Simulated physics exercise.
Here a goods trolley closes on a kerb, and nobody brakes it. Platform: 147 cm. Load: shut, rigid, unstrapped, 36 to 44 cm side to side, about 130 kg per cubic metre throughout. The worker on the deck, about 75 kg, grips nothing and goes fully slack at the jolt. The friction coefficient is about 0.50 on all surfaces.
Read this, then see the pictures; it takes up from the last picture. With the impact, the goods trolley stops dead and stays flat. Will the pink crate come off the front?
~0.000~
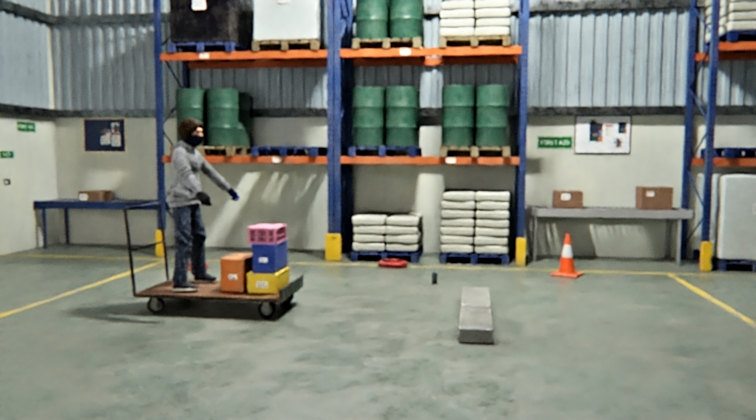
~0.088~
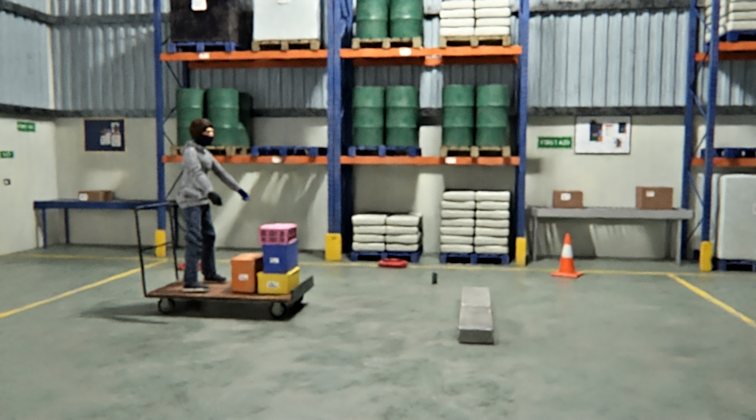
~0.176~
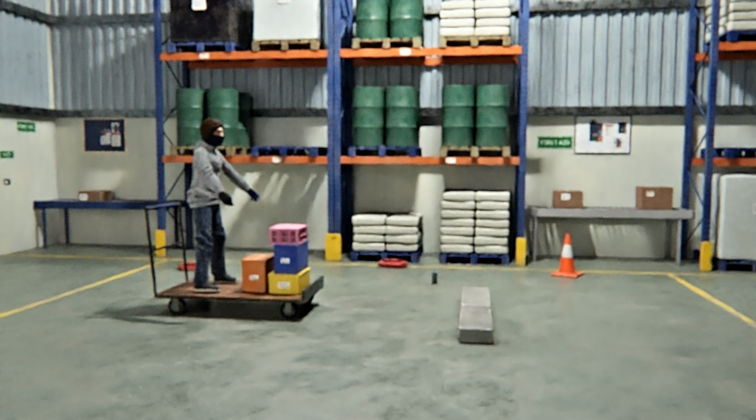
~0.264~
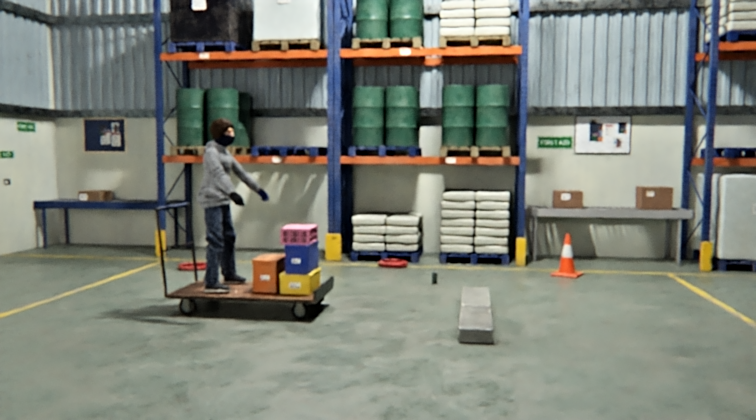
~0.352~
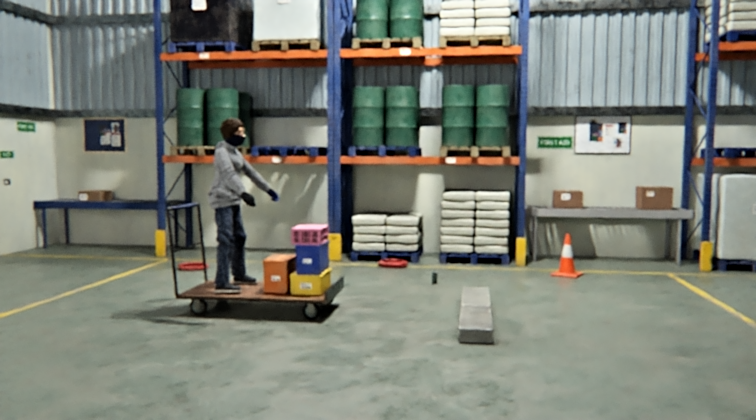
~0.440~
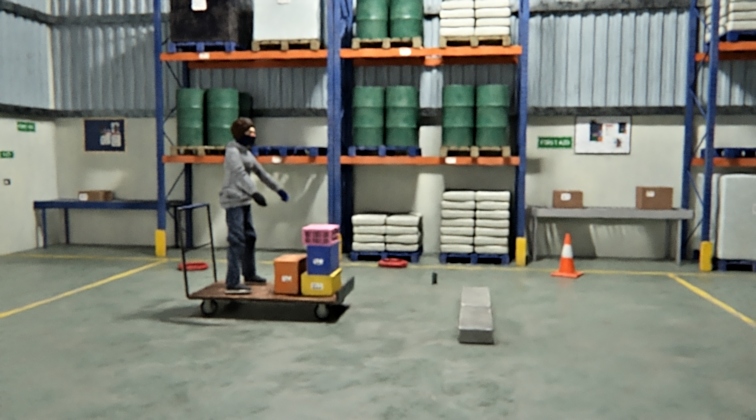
Result: Off the deck.
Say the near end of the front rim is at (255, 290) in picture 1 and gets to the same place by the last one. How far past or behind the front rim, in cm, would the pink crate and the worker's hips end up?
Pink: 80 cm past; hips: 20 cm behind.
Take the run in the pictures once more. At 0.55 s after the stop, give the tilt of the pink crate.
It is tilted some 20°.
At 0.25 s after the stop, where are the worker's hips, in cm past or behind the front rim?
Around 85 cm short of the front rim.
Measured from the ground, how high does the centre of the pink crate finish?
Height: Around 15 cm.
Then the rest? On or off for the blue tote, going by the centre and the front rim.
End result - blue: Goes over.
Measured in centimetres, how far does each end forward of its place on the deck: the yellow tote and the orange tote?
Shift, cm - yellow: 5; orange: 10.
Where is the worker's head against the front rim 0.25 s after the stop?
The head is some 70 cm back from the front rim.
The wheels strike at 1.41 s.
After 1.96 s the pink crate is 4 cm past the rim, tilted 15°, near (475, 239) in the last picture's view.
After 2.41 s the pink crate is 66 cm past the rim, tilted 80°, near (540, 289) in the last picture's view.
When all is still (3.6 s), past the rim, pink crate and blue tote; behind it, yellow tote, orange tote and the worker's hips.
